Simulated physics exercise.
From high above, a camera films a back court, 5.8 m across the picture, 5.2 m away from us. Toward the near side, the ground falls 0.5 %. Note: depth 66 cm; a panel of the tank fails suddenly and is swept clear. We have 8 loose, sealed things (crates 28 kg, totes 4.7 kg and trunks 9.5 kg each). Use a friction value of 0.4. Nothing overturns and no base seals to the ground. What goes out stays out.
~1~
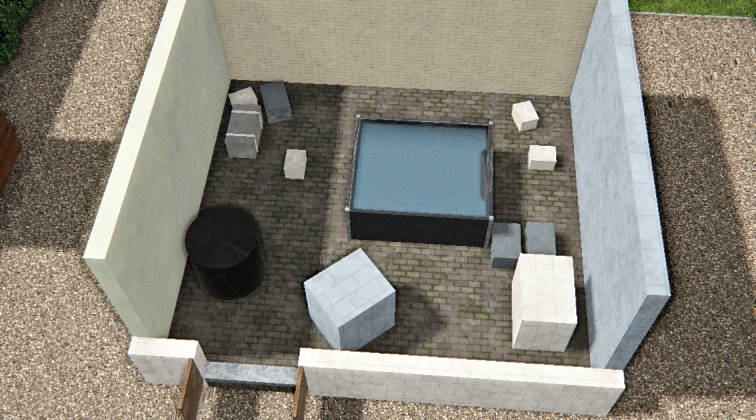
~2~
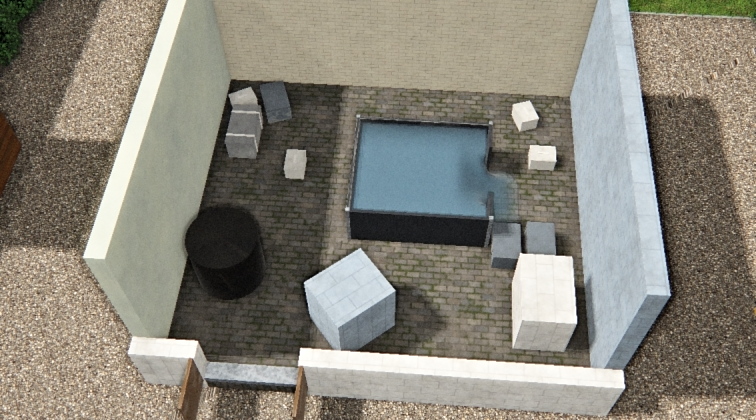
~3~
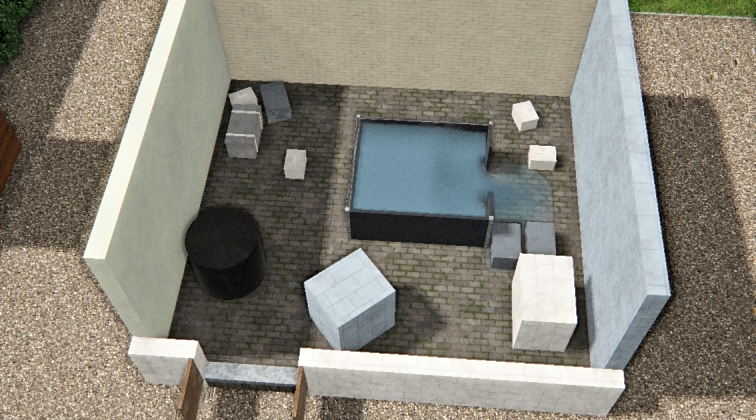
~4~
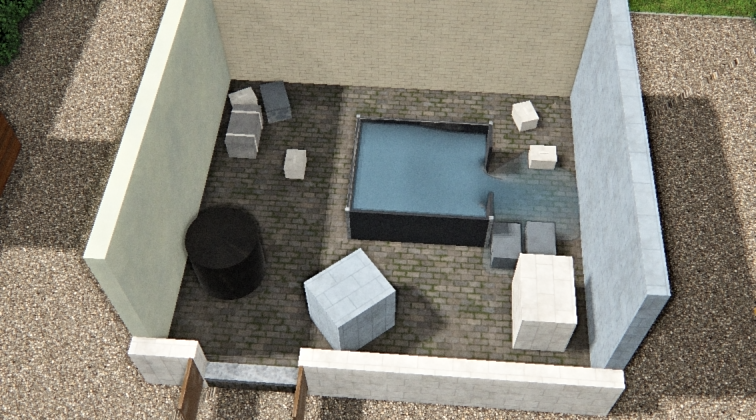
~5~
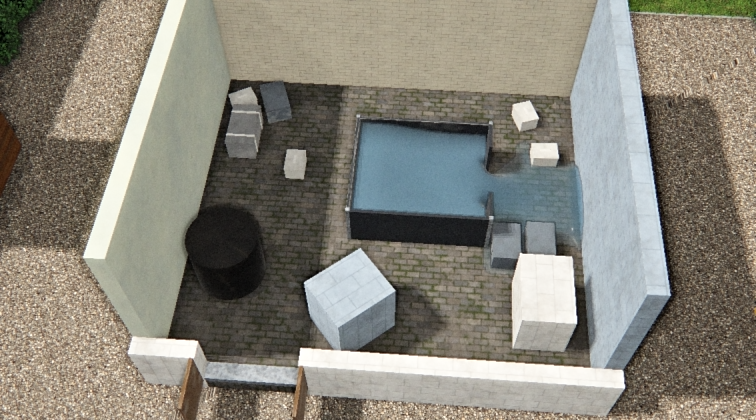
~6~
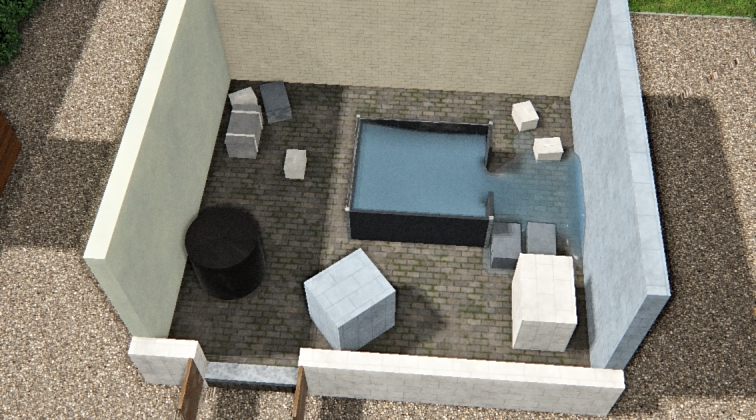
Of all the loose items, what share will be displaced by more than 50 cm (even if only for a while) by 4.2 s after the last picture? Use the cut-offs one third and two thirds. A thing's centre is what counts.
Under a third.
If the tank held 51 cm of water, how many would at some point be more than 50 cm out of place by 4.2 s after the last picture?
Then 2 of them.
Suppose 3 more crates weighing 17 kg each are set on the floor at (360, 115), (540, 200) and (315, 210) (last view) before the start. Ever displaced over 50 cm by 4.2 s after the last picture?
In order: Beyond it, beyond it, within it.
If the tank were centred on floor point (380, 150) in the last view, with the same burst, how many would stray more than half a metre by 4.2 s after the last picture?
Result: 4.
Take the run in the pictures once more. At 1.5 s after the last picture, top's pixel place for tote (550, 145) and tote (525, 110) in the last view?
They end up about (496, 98) and (478, 109) in the last view.
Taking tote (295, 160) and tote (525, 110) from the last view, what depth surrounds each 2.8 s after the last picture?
Close to 0 and 5 centimetres.
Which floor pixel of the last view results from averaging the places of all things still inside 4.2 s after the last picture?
Around (317, 165).
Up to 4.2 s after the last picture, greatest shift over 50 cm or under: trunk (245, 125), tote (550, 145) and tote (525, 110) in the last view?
Result, in order: Undershooting / overshooting / overshooting.
Then, 0.4 s after the last picture 1 of 8 are over 50 cm from their spots; 0 afloat.
Then, 1.5 s after the last picture 2 of 8 are over 50 cm from their spots; 1 afloat.
Then, 2.8 s after the last picture 2 of 8 are over 50 cm from their spots; 1 afloat.
Then, 4.2 s after the last picture 2 of 8 are over 50 cm from their spots, and 2 have been at some point; 3 afloat.
